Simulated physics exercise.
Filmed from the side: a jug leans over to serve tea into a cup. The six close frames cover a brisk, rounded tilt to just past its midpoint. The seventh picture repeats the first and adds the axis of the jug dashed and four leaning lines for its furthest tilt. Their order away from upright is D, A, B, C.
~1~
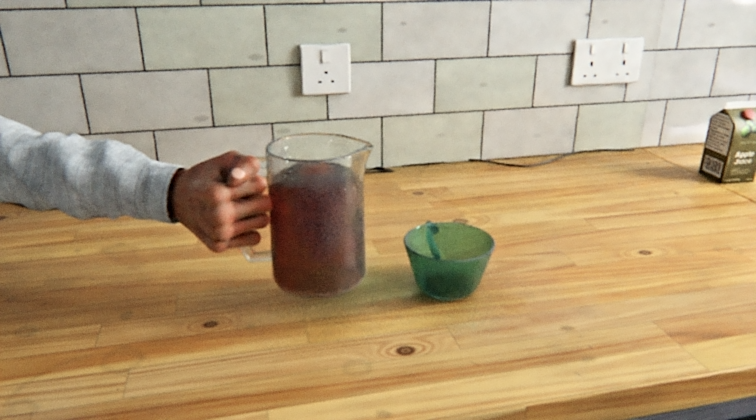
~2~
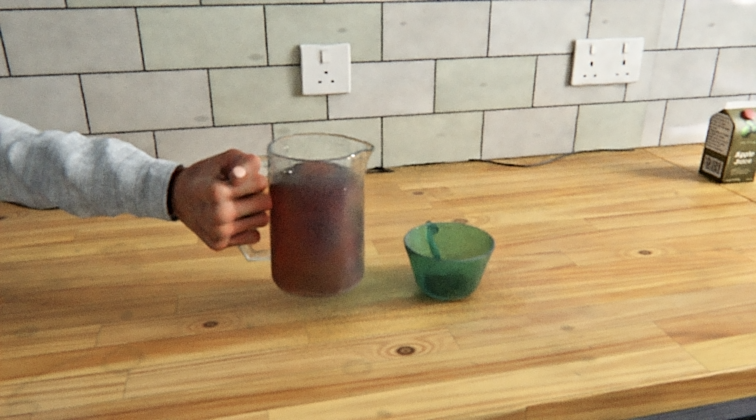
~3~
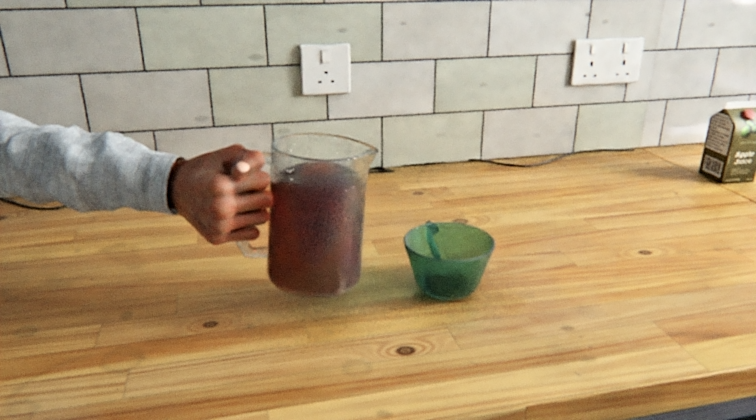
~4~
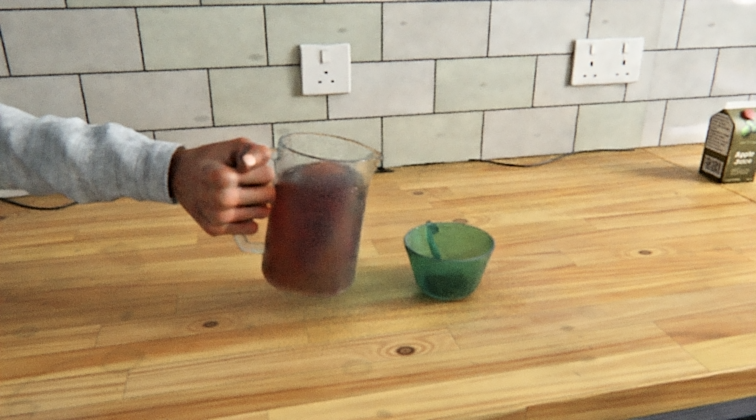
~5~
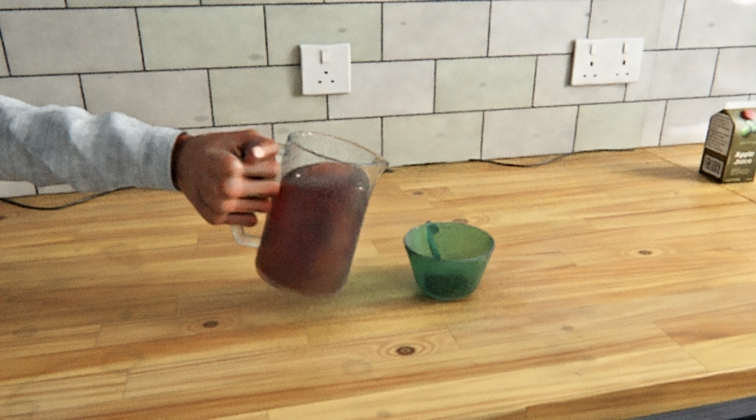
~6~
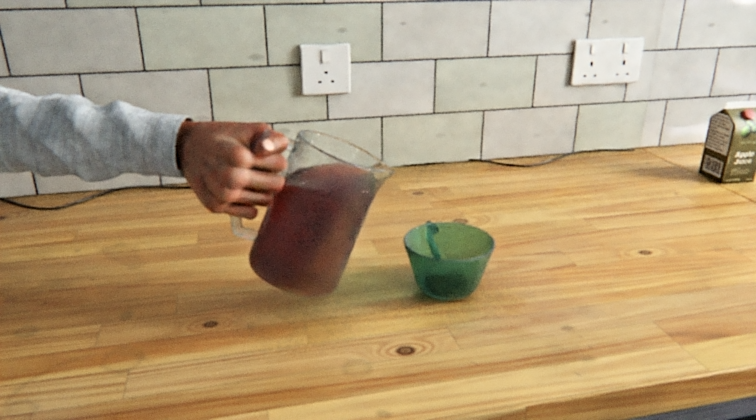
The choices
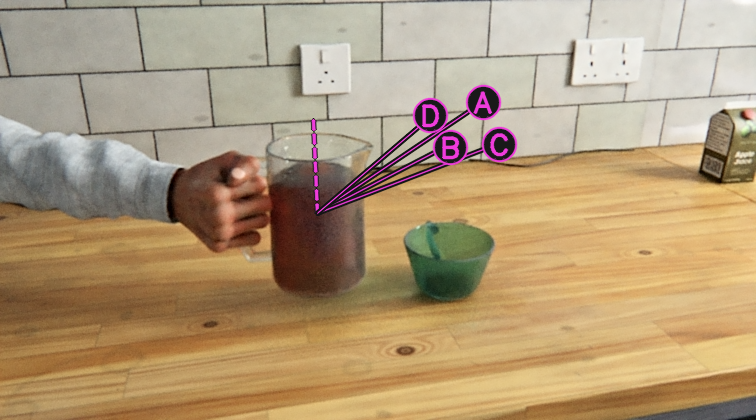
A hand in a grey sleeve held a clear glass jug of reddish-brown tea upright on a wooden counter, then gradually tilted it rightward toward a small green cup, with no tea leaving the jug.
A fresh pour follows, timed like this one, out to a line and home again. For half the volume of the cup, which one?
Take A.
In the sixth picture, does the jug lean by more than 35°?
No.
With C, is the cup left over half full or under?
Over.
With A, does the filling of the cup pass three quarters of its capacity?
No.
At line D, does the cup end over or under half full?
Under half.
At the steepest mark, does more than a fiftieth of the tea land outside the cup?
Yes.
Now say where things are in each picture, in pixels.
Upright, lip at (370, 145); rim of the cup round (449, 240); nothing has left yet.
Upright, lip at (372, 146); nothing has left yet.
Tipped about 5°, lip at (376, 149); nothing has left yet.
Tipped about 10°, lip at (381, 155); nothing has left yet.
Tipped about 17°, lip at (387, 162); nothing has left yet.
Tipped about 24°, lip at (392, 170); nothing has left yet.
On the marked copy, A at (468, 111); B at (433, 152); C at (483, 149); D at (418, 127).
With A, the cup ends with about 47 % of what it can hold.
With B, the cup ends with about 68 % of what it can hold.
With C, the cup ends with about 75 % of what it can hold; 10 % of the tea is spilt.
With D, the cup ends with about 29 % of what it can hold.
